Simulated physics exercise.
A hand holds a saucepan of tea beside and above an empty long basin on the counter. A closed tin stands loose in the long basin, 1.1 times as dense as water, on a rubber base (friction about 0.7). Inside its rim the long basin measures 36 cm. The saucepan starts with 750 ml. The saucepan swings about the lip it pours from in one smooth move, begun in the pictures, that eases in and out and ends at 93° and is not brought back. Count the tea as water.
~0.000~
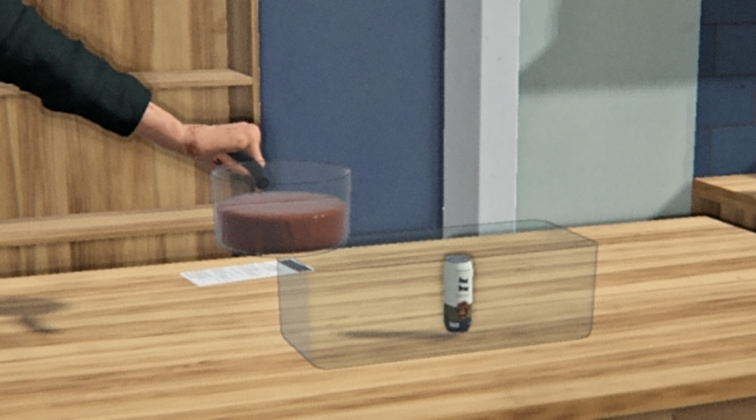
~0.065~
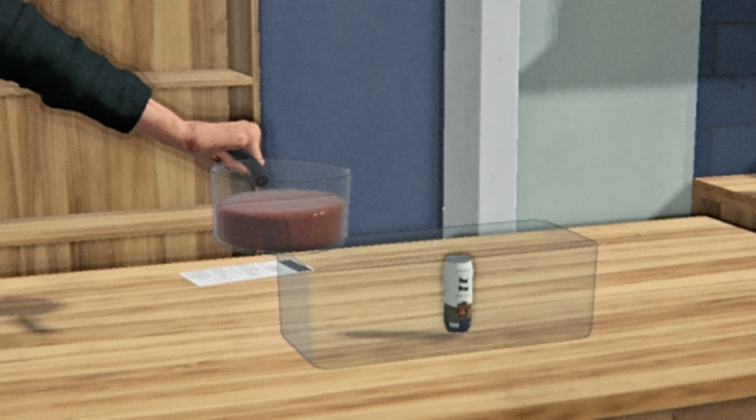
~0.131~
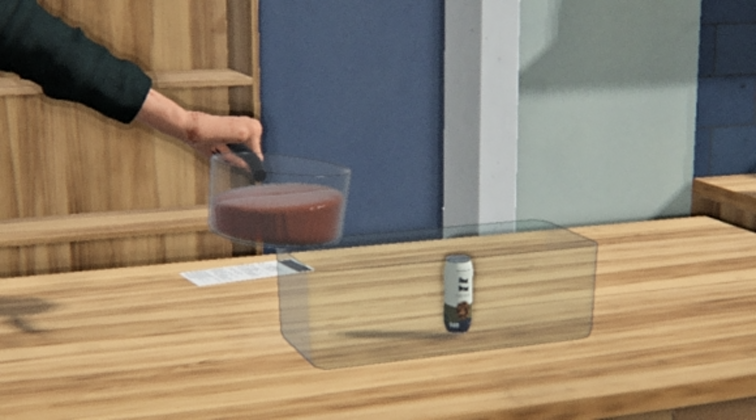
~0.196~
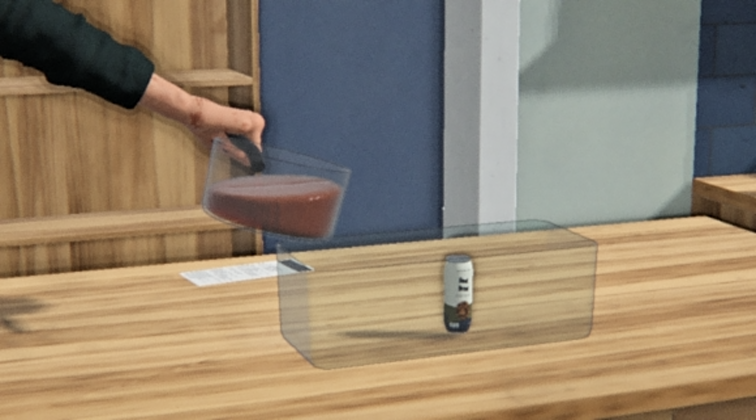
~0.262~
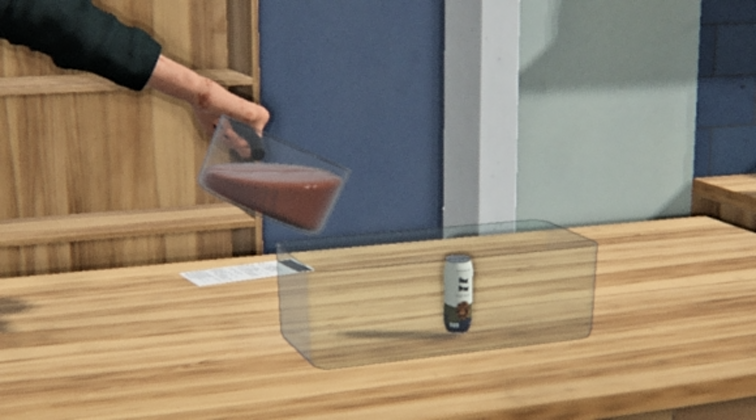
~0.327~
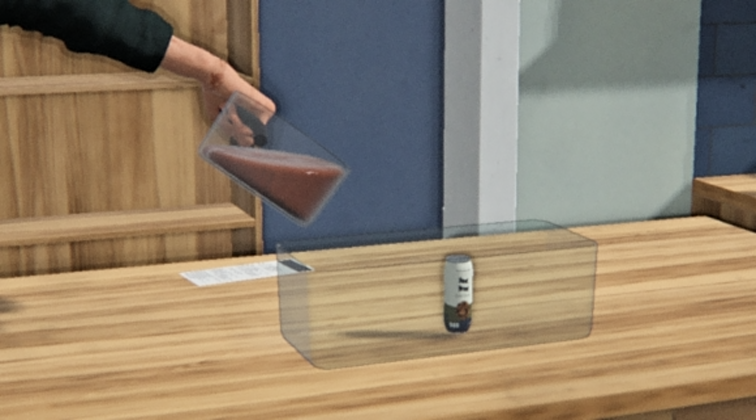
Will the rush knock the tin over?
It topples.
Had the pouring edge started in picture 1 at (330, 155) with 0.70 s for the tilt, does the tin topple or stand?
Then it topples.
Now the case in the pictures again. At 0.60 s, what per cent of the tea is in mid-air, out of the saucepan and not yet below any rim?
Near 44 in a hundred.
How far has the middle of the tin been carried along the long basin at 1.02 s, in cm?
Some 7 cm.
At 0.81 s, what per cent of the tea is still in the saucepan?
Some 14 per cent.
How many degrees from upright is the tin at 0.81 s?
Near 15° from upright.
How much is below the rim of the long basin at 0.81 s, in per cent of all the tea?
Some 70 per cent.
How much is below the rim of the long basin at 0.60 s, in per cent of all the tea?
Some 7 per cent.
After 0.60 s the tilt is 85° and 49 per cent is still to pour; the tin stands where it began.
After 0.81 s the tilt is 93° and 14 per cent is still to pour; the tin leans 15°.
After 1.02 s the tilt is 93° and 5 per cent is still to pour; the tin lies on its side.
After 1.25 s the tilt is 93° and 2 per cent is still to pour; the tin lies on its side.
In the end the tin lies on its side.
